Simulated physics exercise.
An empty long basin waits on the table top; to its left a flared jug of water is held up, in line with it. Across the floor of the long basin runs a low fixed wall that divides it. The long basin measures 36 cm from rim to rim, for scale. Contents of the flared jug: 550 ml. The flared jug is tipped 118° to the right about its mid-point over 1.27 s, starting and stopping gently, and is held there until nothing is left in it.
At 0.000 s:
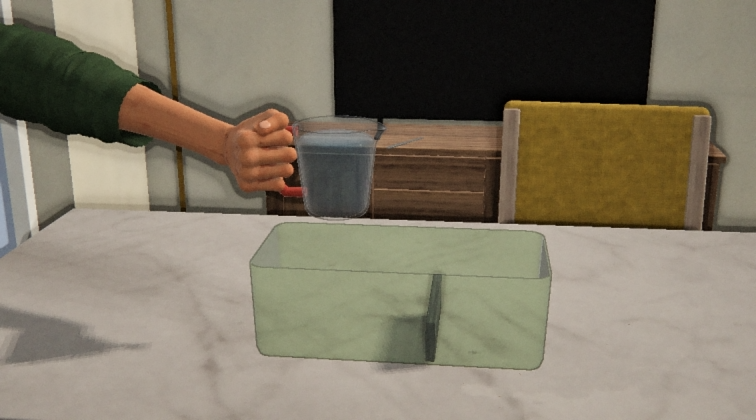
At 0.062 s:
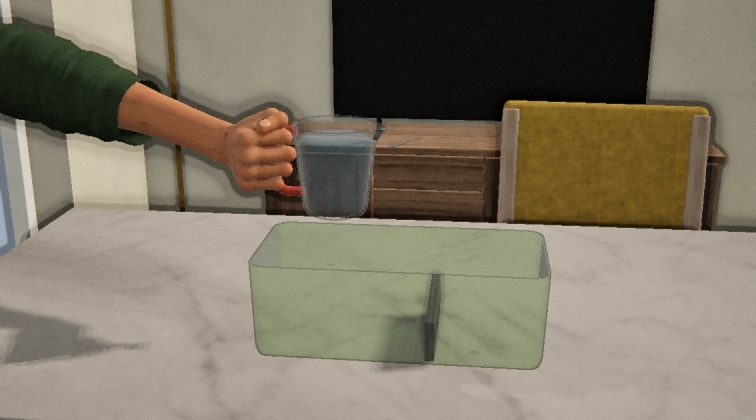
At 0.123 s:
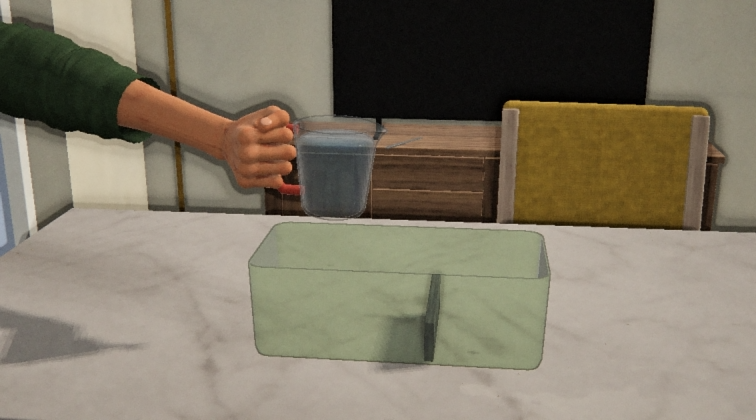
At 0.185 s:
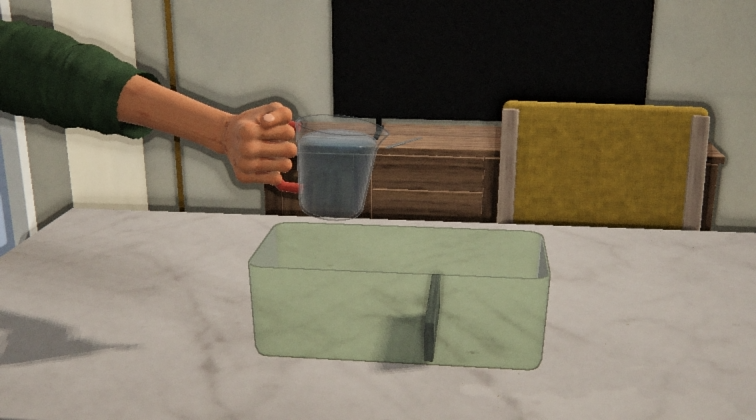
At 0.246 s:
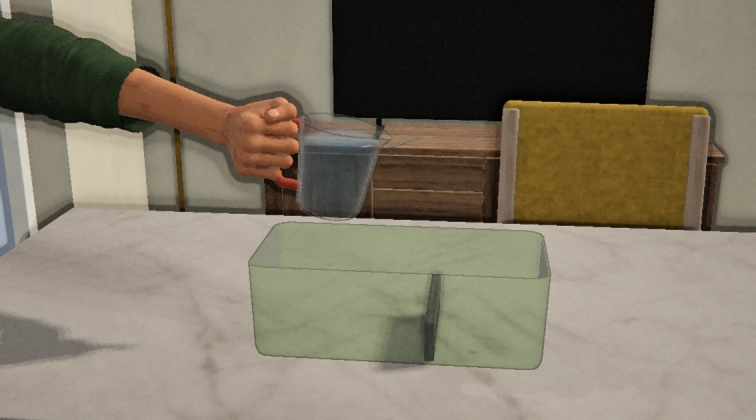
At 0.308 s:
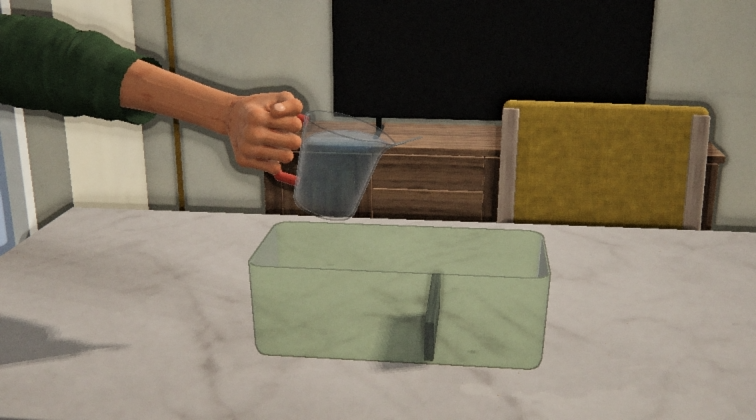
A hand holding a clear jug of bluish water, slowly tilting it slightly right above an empty green basin on a marble table.
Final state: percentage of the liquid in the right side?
Approximately 47 %.
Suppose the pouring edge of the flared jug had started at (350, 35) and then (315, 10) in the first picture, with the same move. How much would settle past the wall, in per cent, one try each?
I'd expect close to 15 per cent and then close to 5 per cent.
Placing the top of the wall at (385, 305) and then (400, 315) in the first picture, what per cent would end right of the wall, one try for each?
The first try gives 95 percent and the second 90 percent.
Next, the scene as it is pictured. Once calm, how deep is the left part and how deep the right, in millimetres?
Left part: About 8 mm; right part: About 12 mm.
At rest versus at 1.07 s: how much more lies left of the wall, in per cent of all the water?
I'd put it at some 14 percent.
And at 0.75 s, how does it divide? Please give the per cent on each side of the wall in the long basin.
Left: Around 2. Right: Around 16.
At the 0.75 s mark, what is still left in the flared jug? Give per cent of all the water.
Portion remaining: Approx. 66 per cent.
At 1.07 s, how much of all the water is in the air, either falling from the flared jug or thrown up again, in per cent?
Around 6 per cent of the liquid is in flight.
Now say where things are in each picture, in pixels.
The first picture shows tilt 0°; pouring edge (387, 127); surface from (299, 136) to (376, 138); the long basin's rim runs from (264, 244) to (547, 255); the wall's top is at (434, 298).
The second picture shows tilt 1°; pouring edge (386, 128); surface from (299, 136) to (375, 138).
The third picture shows tilt 3°; pouring edge (387, 130); surface from (299, 136) to (376, 139).
The fourth picture shows tilt 6°; pouring edge (390, 133); surface from (301, 136) to (378, 140).
The fifth picture shows tilt 11°; pouring edge (393, 137); surface from (303, 137) to (383, 140).
The sixth picture shows tilt 16°; pouring edge (396, 143); surface from (306, 137) to (388, 142).
By 0.75 s the tilt is 75° and 66 per cent is still to pour, 2 is left of the wall and 15 right of it.
By 1.07 s the tilt is 111° and 8 per cent is still to pour, 39 is left of the wall and 46 right of it.
By 1.40 s the tilt is 118° and 0 per cent is still to pour, 53 is left of the wall and 47 right of it.
By 1.77 s the tilt is 118° and 0 per cent is still to pour, 53 is left of the wall and 47 right of it.
At rest 53 per cent lies left of the wall, 47 right of it and 0 outside.
